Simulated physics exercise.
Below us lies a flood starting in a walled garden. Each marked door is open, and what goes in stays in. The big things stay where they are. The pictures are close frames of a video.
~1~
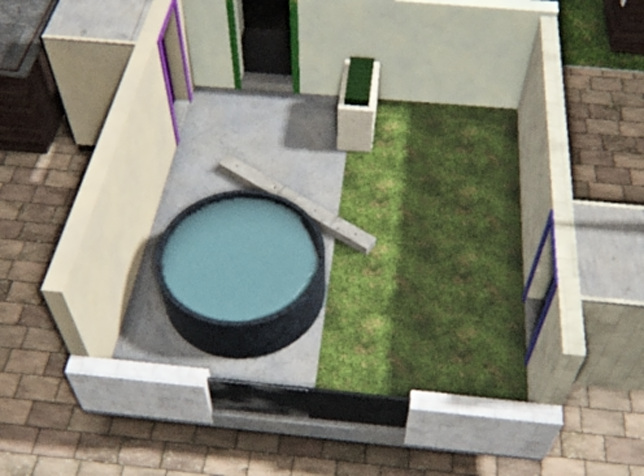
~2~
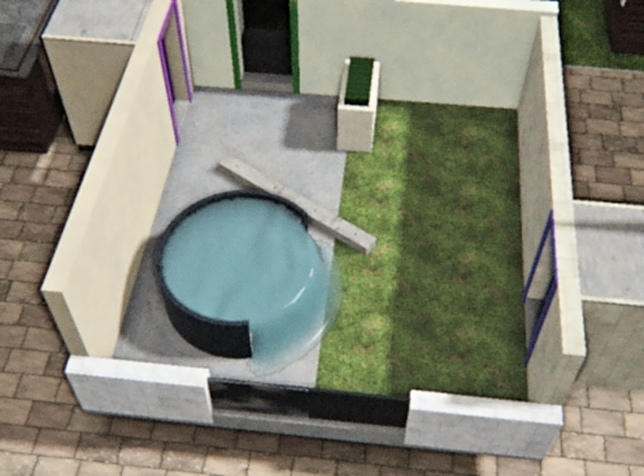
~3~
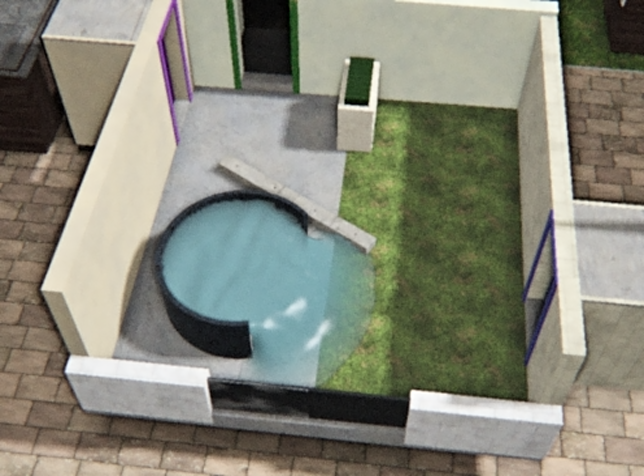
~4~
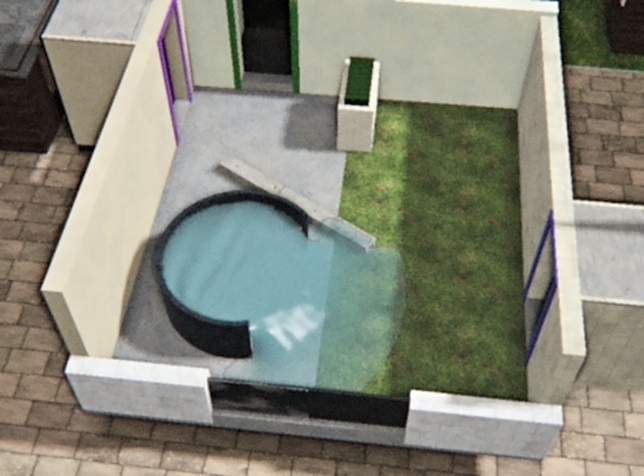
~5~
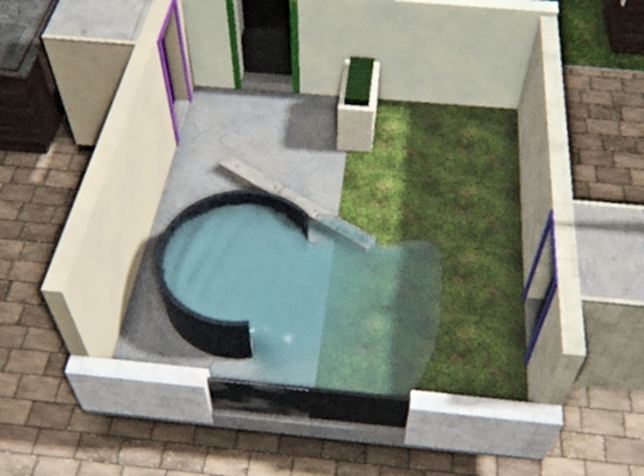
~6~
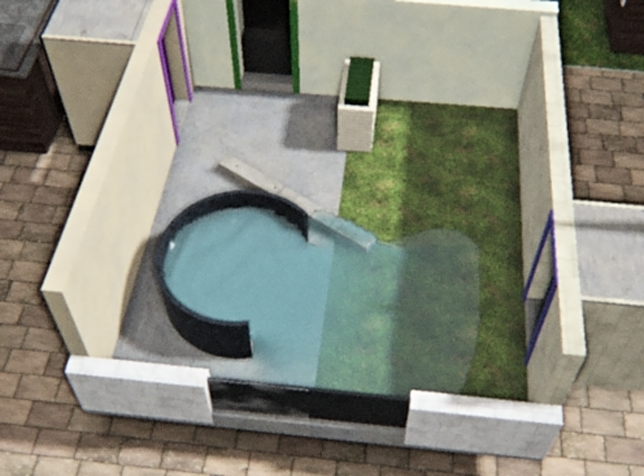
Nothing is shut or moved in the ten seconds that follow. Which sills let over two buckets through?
The purple door lets in a lot; the blue door lets in a lot; the green door admits no more than that.
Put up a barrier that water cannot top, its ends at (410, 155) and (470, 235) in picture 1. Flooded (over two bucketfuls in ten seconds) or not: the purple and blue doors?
My reading: The purple door floods, the blue door takes more.
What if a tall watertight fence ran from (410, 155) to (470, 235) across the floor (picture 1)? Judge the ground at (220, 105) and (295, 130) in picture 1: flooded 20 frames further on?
As listed: Free of water, dry.
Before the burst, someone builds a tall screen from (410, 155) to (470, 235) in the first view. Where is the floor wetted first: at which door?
First comes the blue-painted one.
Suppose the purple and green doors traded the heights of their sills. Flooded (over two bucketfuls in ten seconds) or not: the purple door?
In short: Purple takes less.
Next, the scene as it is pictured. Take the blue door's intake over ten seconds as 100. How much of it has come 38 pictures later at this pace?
Close to 100 %.
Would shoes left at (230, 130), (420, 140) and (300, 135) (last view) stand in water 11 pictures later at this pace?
In that order: Dry, dry, dry.
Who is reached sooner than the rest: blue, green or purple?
It is the blue door.
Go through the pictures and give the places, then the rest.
In the first picture, still water in the pool at (241, 257).
In the second picture, water pours out at (315, 304) and has run to a hidden place.
In the third picture, water pours out at (315, 305) and has run to a hidden place.
In the fourth picture, the front is at a hidden place, out from the gap at (315, 306).
In the fifth picture, water pours out at (315, 307) and has run to (432, 248).
In the sixth picture, water pours out at (315, 307) and has run to (473, 248).
A moment on, water covers 45 % of the floor; the purple door not reached, the blue door wet at the sill, nothing in, the green door not reached.
Next, water covers 55 % of the floor; the purple door not reached, the blue door over two buckets in, the green door not reached.
Then, water covers 65 % of the floor; the purple door not reached, the blue door far over two buckets in, the green door not reached.
Later, water covers 90 % of the floor; the purple door wet at the sill, nothing in, the blue door far over two buckets in, the green door wet at the sill, nothing in.
In the end, water covers 95 % of the floor; the purple door over two buckets in, the blue door far over two buckets in, the green door wet at the sill, nothing in.
